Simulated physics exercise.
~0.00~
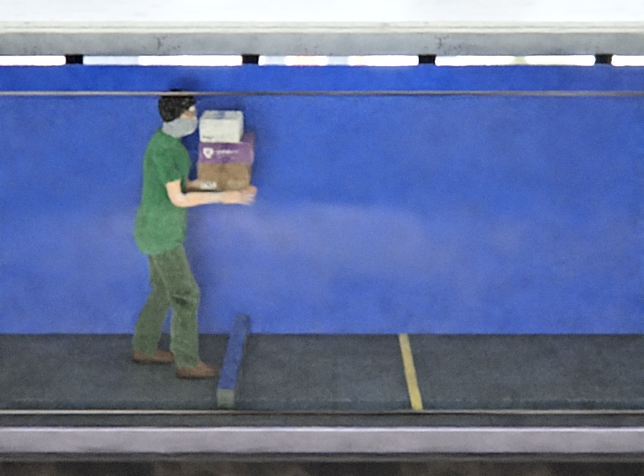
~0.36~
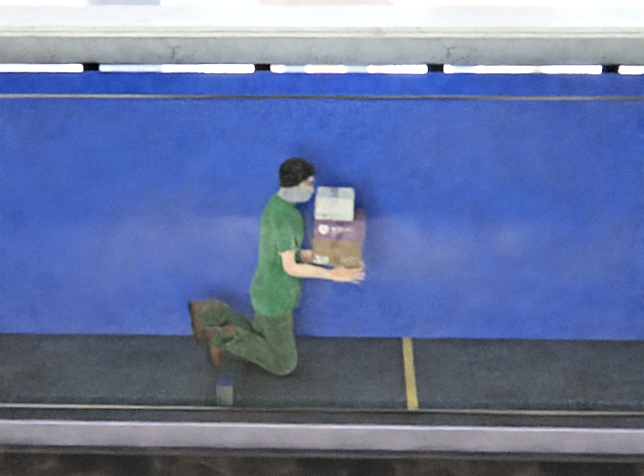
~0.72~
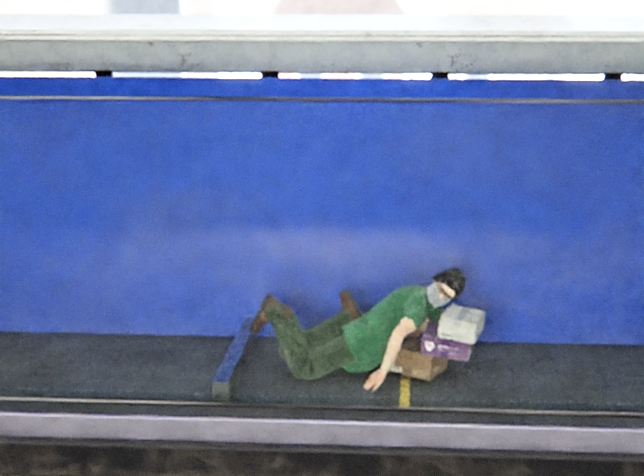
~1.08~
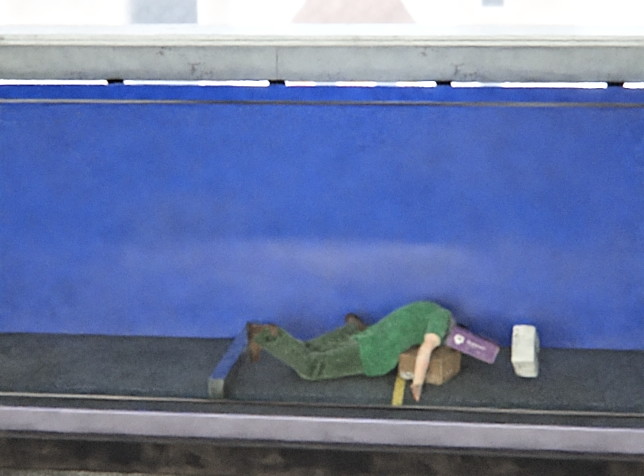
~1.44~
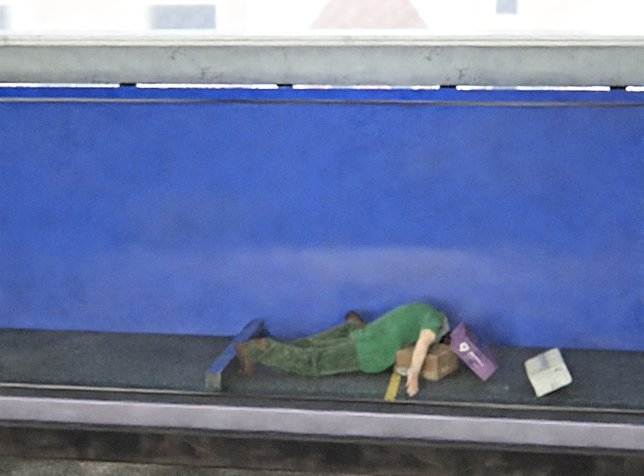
A person in green carrying three stacked boxes tripped over a low blue rail, dropped to the knees and pitched forward face down, ending slumped over the brown carton as the purple and white boxes tumbled ahead, all past the yellow line.
